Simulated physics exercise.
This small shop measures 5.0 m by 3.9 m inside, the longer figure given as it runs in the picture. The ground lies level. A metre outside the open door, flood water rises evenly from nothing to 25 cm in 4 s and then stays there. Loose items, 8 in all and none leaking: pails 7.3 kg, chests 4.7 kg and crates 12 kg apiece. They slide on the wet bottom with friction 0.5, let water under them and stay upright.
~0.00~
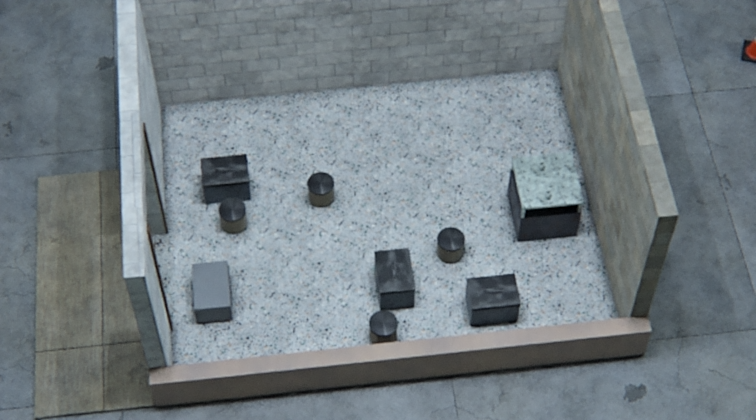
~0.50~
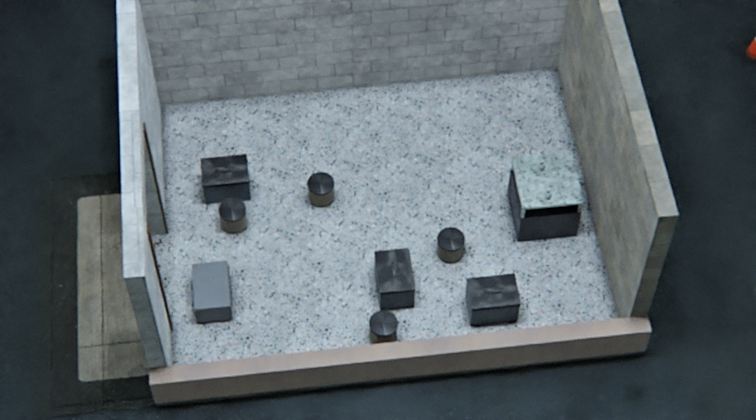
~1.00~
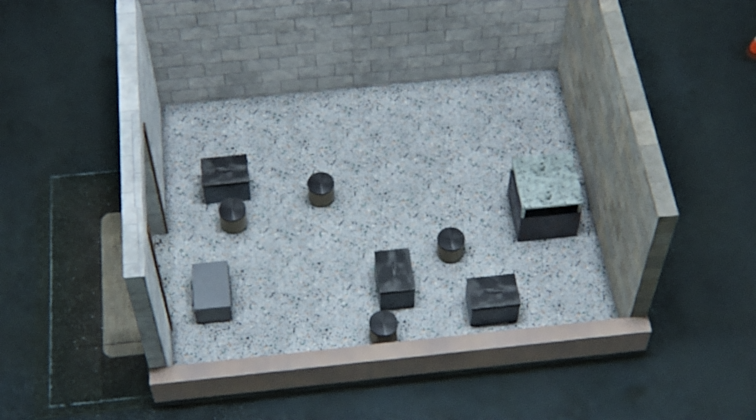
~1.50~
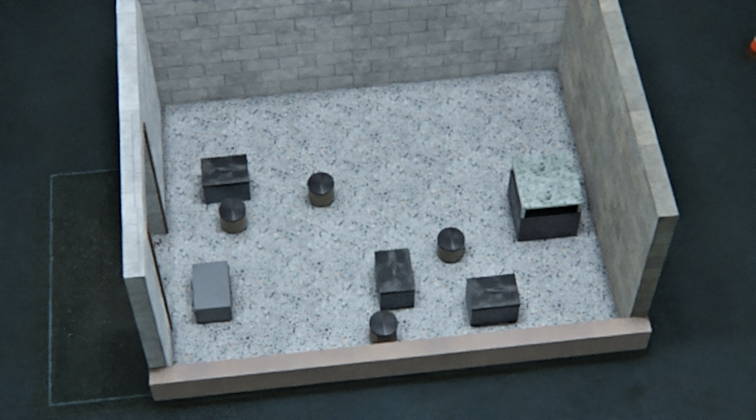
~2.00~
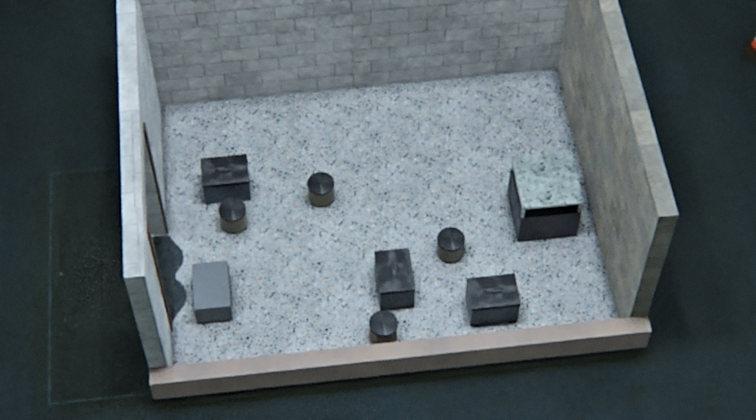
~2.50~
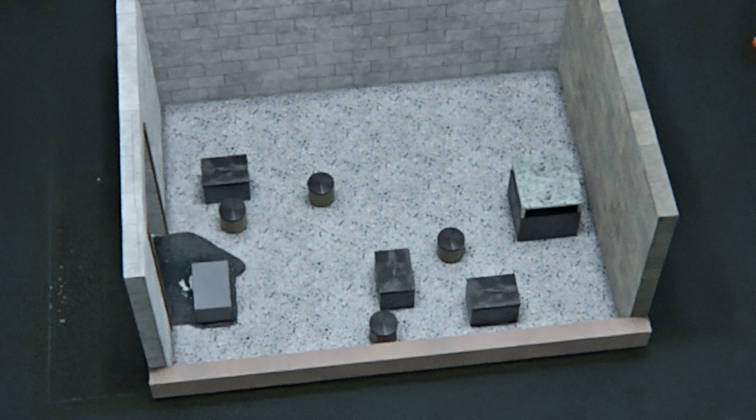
Dark water surrounds the small walled room, then seeps in through the left doorway.
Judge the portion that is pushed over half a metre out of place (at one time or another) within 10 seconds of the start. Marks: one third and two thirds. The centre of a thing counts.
It is at least two thirds.
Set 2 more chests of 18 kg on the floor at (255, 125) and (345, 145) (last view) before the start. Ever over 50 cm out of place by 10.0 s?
In turn: Short of it, less.
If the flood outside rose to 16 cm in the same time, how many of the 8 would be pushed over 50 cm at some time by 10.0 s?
In that case 4 of them.
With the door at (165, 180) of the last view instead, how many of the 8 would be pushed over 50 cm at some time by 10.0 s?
In that case 6 of them.
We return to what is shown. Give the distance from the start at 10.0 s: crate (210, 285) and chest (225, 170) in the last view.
In turn: 400 cm, 80 cm.
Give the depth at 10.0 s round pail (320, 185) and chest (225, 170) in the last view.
About 8 and 3 cm.
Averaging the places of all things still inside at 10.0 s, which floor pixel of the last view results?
At about (452, 245).
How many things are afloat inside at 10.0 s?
I count 5.
After 3.5 s 1 of 8 are over 50 cm from their spots; 0 afloat.
After 4.5 s 1 of 8 are over 50 cm from their spots; 0 afloat.
After 7.0 s 8 of 8 are over 50 cm from their spots; 4 afloat.
After 10.0 s 8 of 8 are over 50 cm from their spots, and 8 have been at some point; 5 afloat.
